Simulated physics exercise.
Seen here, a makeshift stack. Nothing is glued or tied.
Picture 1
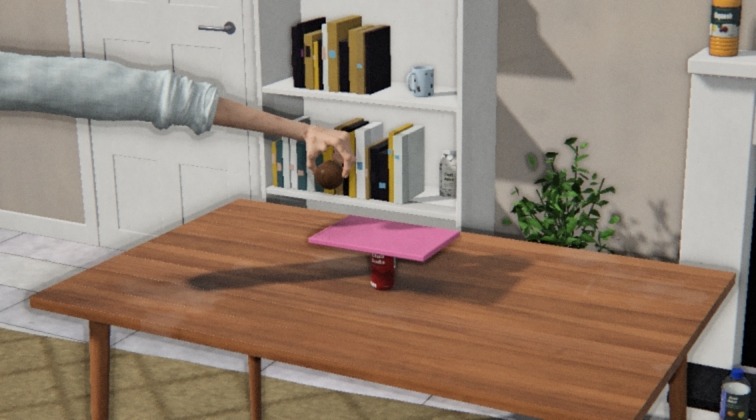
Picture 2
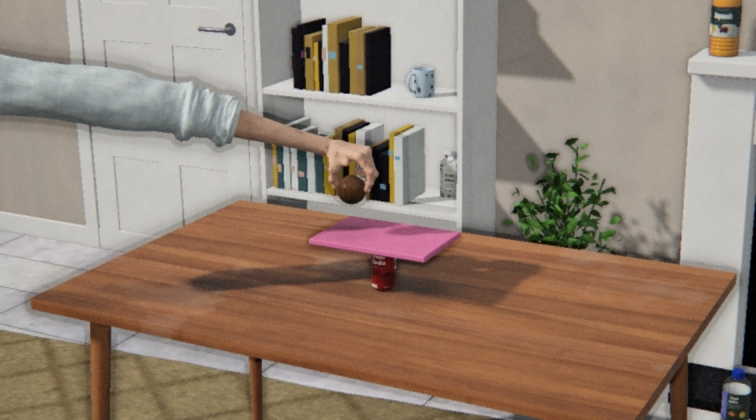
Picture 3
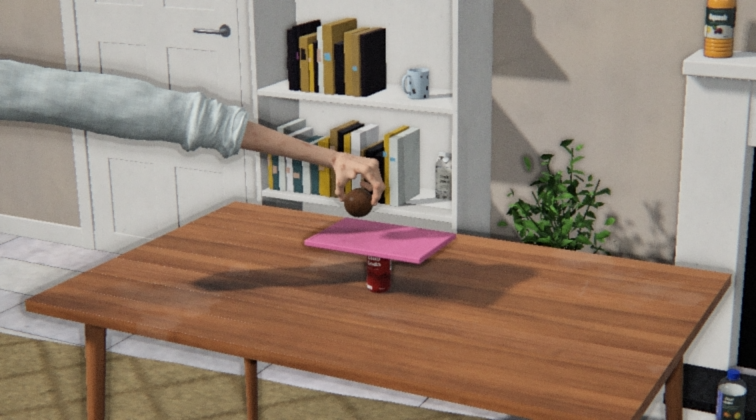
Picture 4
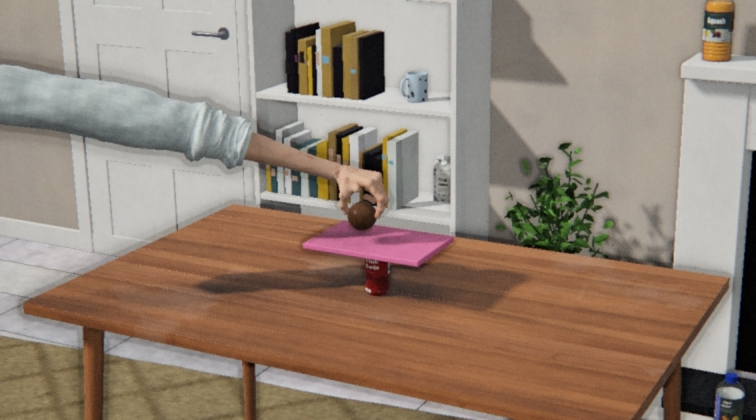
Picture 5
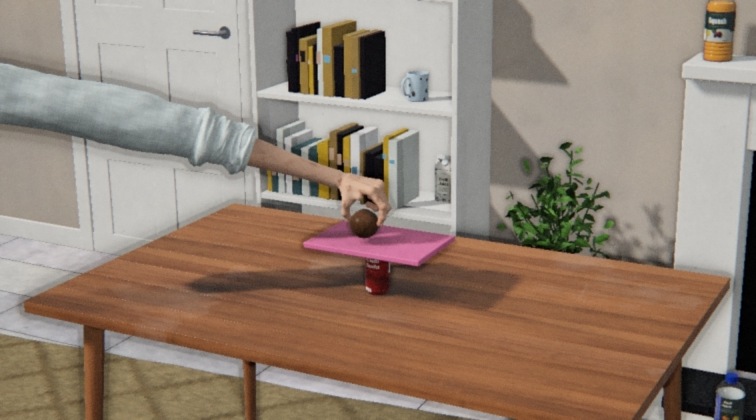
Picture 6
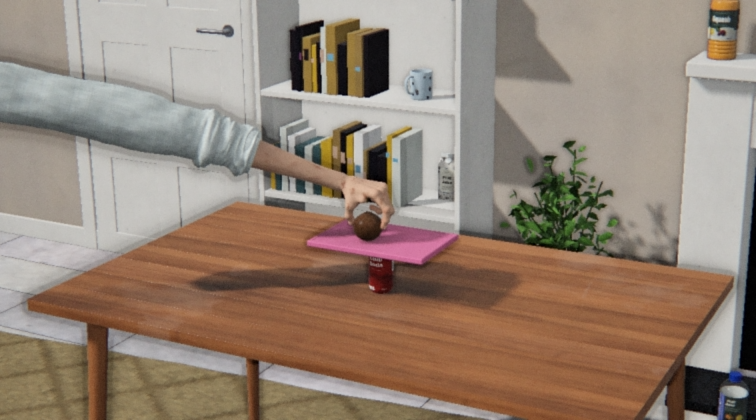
A hand moves a brown onion rightward and lowers it onto a pink lid atop a can.
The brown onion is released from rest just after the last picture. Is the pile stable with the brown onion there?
In the end the stack holds.
Then, 0.20 s past the last view, nothing moves.
Then, 0.60 s past the last view, brown onion resting near (368, 227).
Finally, all 3 still in place. Final places as the last picture's camera would see them, brown onion near (368, 227). The stack stays up.
